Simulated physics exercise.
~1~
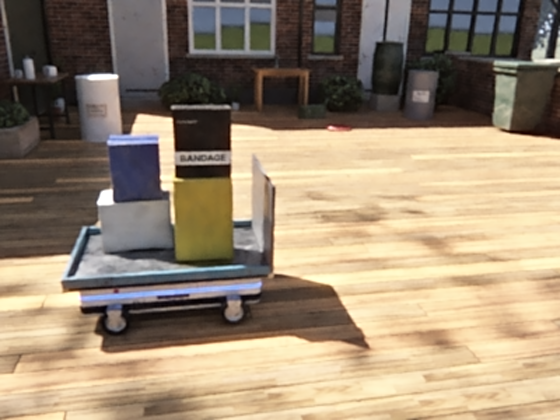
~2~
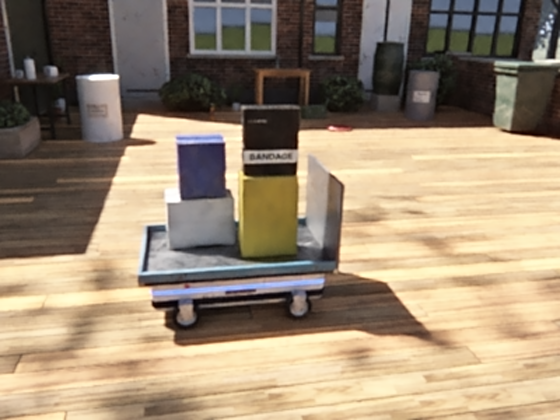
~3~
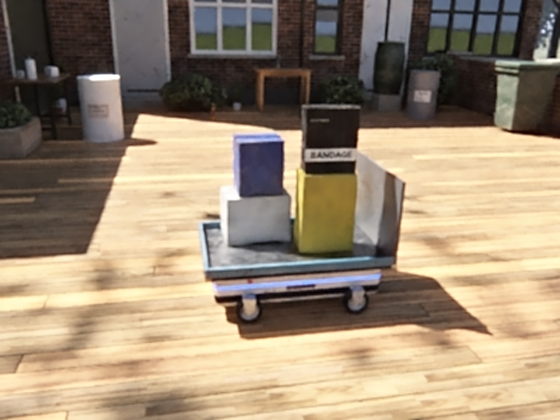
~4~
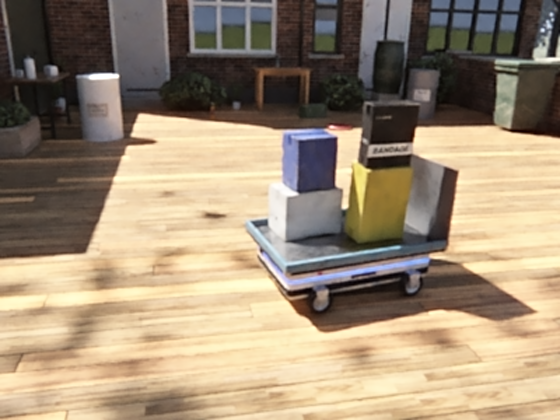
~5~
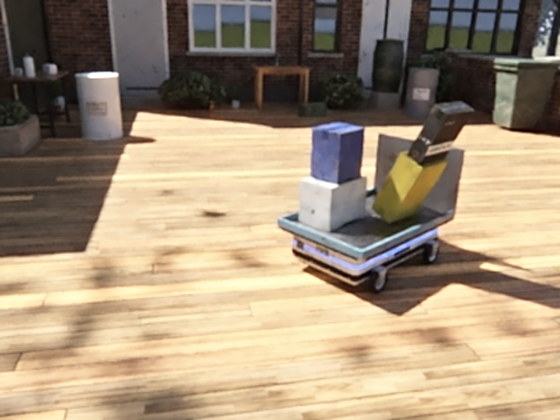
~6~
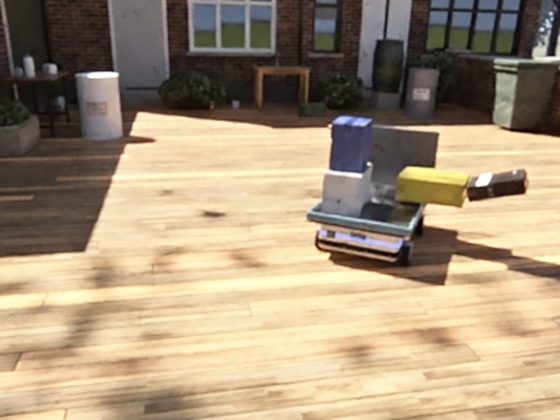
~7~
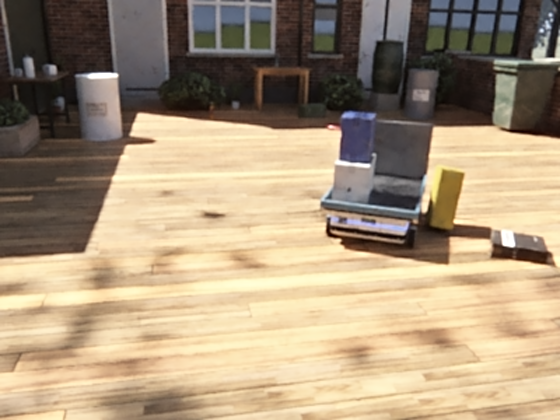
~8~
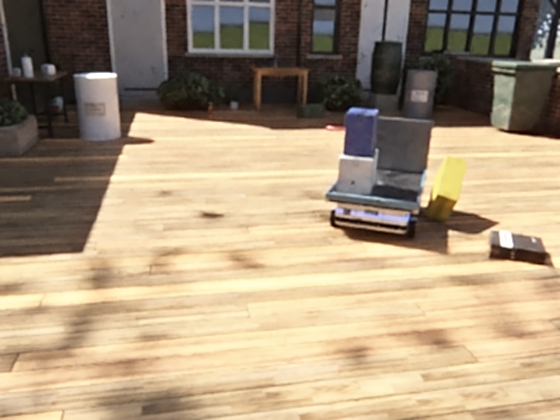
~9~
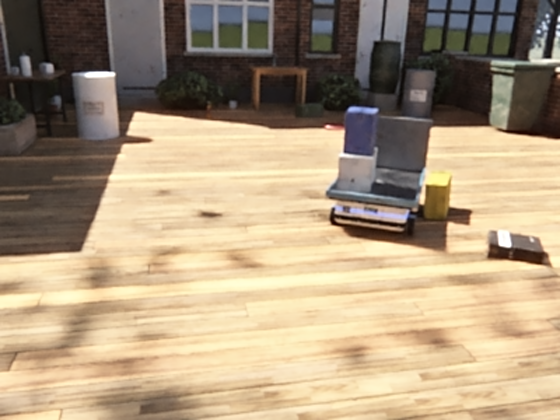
Yellow and black boxes toppling off a cart turning away across a sunlit wooden deck, while blue and white boxes stay stacked aboard.
